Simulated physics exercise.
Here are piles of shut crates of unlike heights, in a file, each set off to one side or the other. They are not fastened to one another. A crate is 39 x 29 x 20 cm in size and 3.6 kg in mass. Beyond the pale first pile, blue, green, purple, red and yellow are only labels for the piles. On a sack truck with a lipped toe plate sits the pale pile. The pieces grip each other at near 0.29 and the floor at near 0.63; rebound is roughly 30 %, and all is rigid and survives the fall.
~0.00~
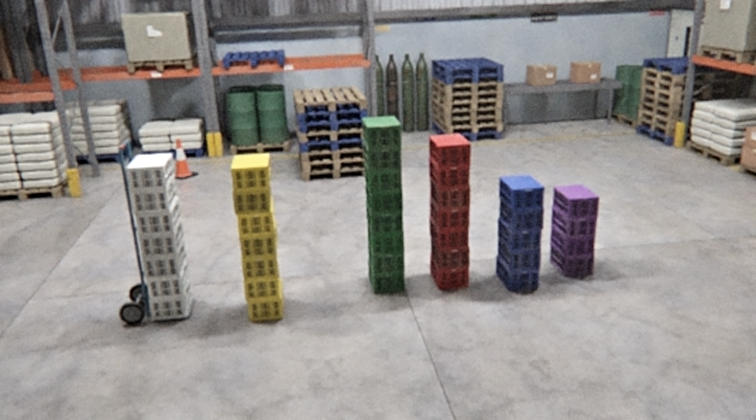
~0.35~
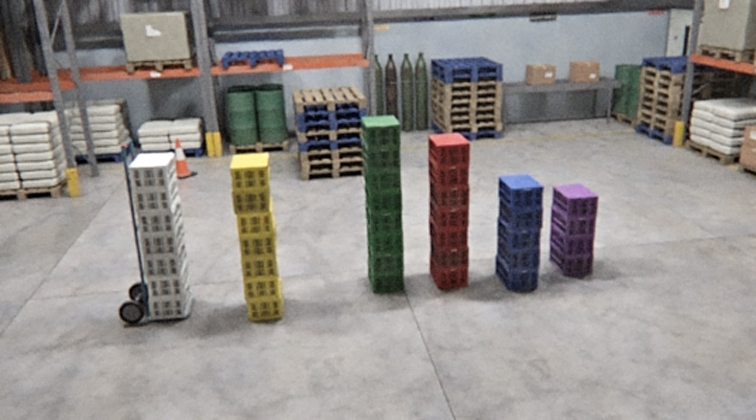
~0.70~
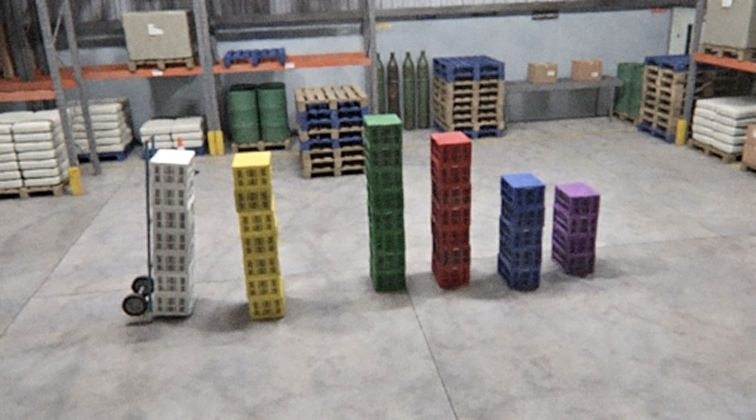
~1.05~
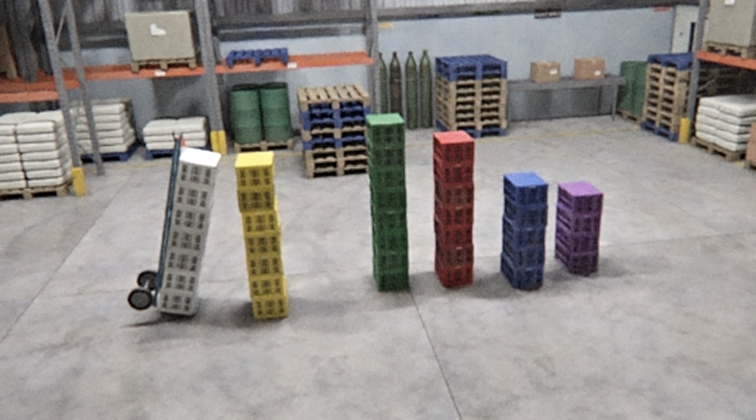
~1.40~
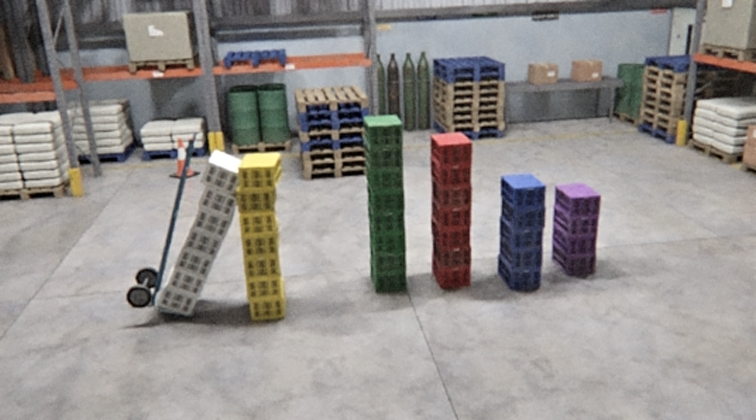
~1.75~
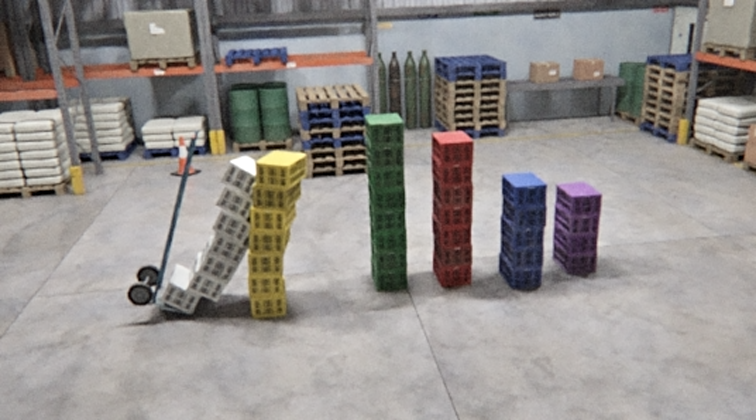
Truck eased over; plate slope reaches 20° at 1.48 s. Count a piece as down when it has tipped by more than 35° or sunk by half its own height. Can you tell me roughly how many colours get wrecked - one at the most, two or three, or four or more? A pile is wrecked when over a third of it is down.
It comes to one at the most.
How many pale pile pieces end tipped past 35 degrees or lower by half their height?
Count: 6.
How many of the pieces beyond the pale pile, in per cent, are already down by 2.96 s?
At that instant, 15 percent.
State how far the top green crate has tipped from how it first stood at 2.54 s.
Angle at that time, about 0 degrees.
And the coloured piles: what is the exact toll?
The total comes to 1.
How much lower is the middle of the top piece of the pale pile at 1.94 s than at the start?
Some 20 centimetres.
After 1.94 s, 7 of the pale pile down; none of the 31 other crates down, 6 disturbed; top yellow crate leaning 11°.
After 2.22 s, 7 of the pale pile down; 5 of the 31 other crates down; top yellow crate leaning 35°, 21 cm lower.
After 2.54 s, 7 of the pale pile down; 5 of the 31 other crates down; top yellow crate on its side.
After 2.96 s, 7 of the pale pile down; 5 of the 31 other crates down; top yellow crate leaning 64°, 1.12 m lower.
At rest (4.1 s), 6 of the pale pile down; 5 of the 31 other crates down; top yellow crate on its side; top blue crate unmoved. Wrecked, yellow. As the last picture would show them, middles, top yellow crate near (498, 293), top blue crate near (523, 190).
